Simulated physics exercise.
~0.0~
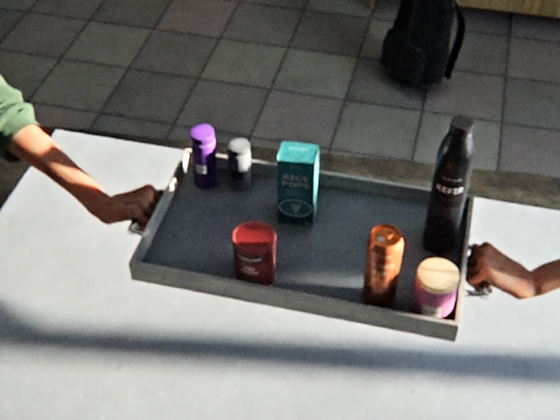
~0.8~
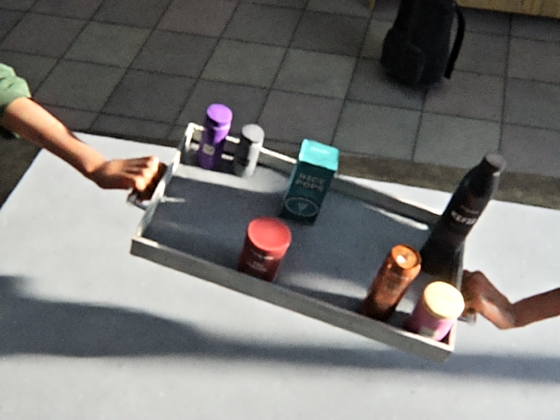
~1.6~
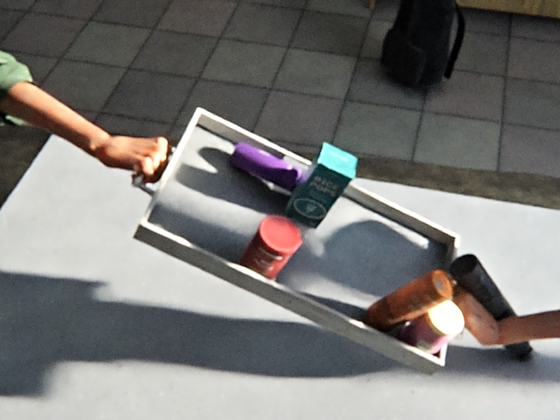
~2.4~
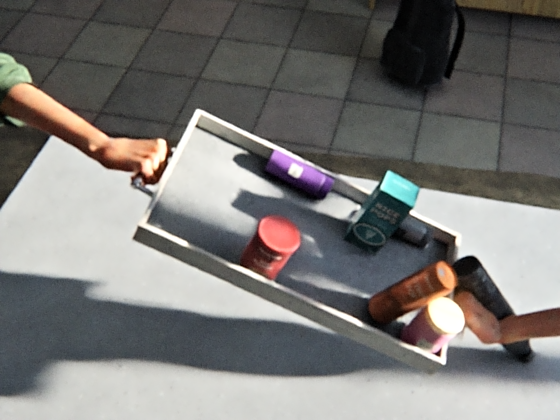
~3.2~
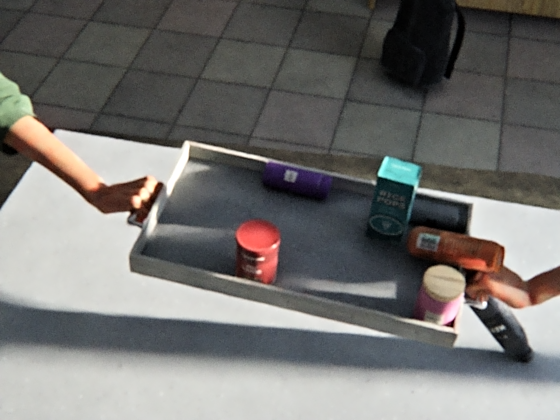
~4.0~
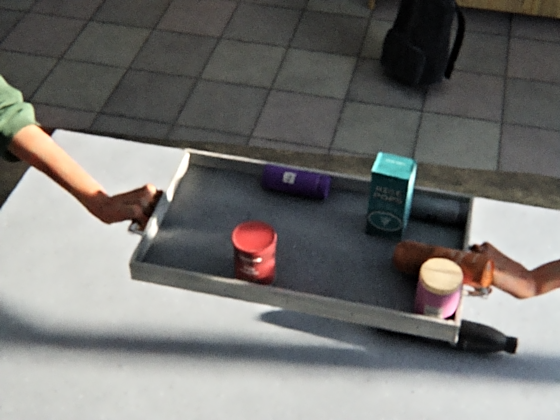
Two hands hold a grey tray by its ends over a pale table on a paved floor, seen from above, with a black backpack behind. It carries a purple shaker and grey shaker at back left, a turquoise carton mid-back, a red tin in front, and an orange can, pink jar and black bottle at right. The hands tip the right side down; the shakers topple and the bottle pitches over the right end. The carton slides right as the grey shaker rolls past. The tray levels, carton upright, shakers and can lying down, bottle on the table.
